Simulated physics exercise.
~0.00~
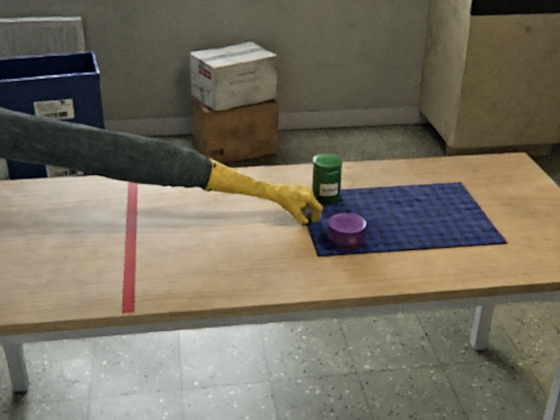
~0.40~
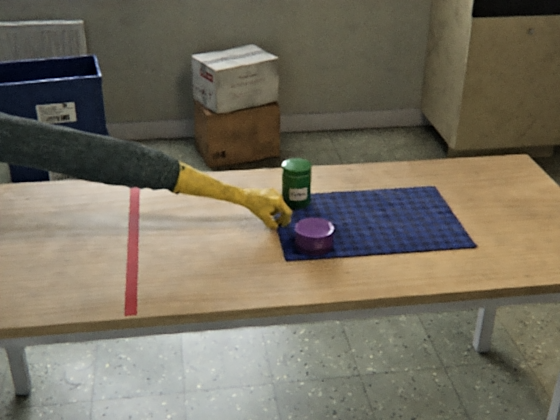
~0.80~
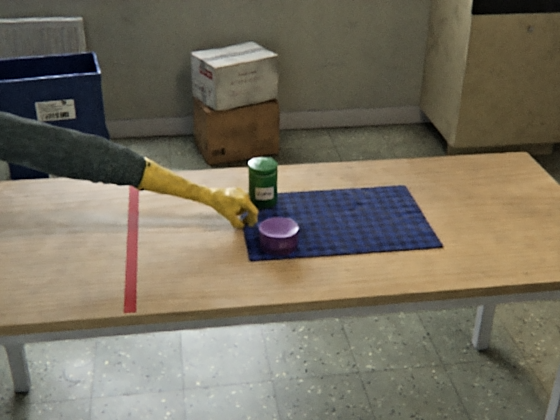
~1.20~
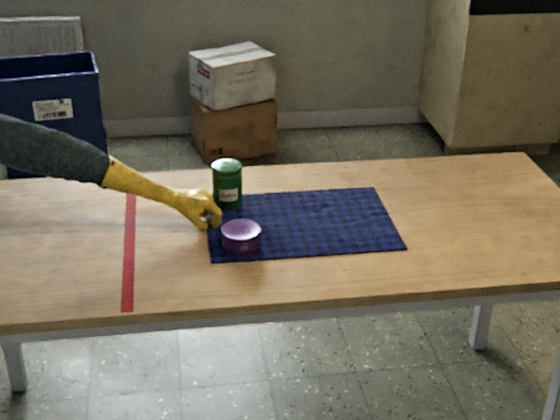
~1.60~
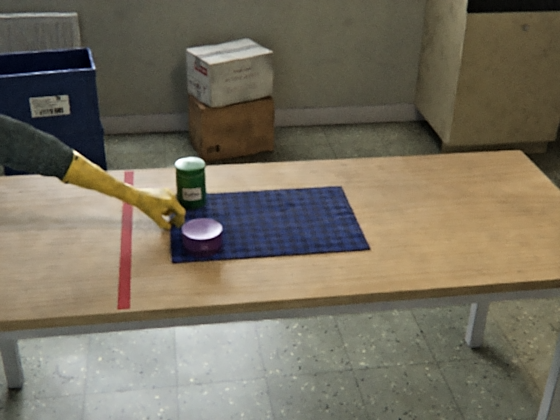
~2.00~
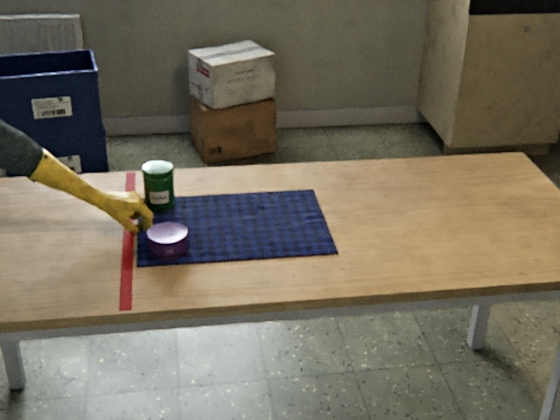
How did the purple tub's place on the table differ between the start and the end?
At the start the purple tub was near the middle of the table, well to the right of the red tape. By the end it had moved left with the cloth and sat just to the right of the tape.
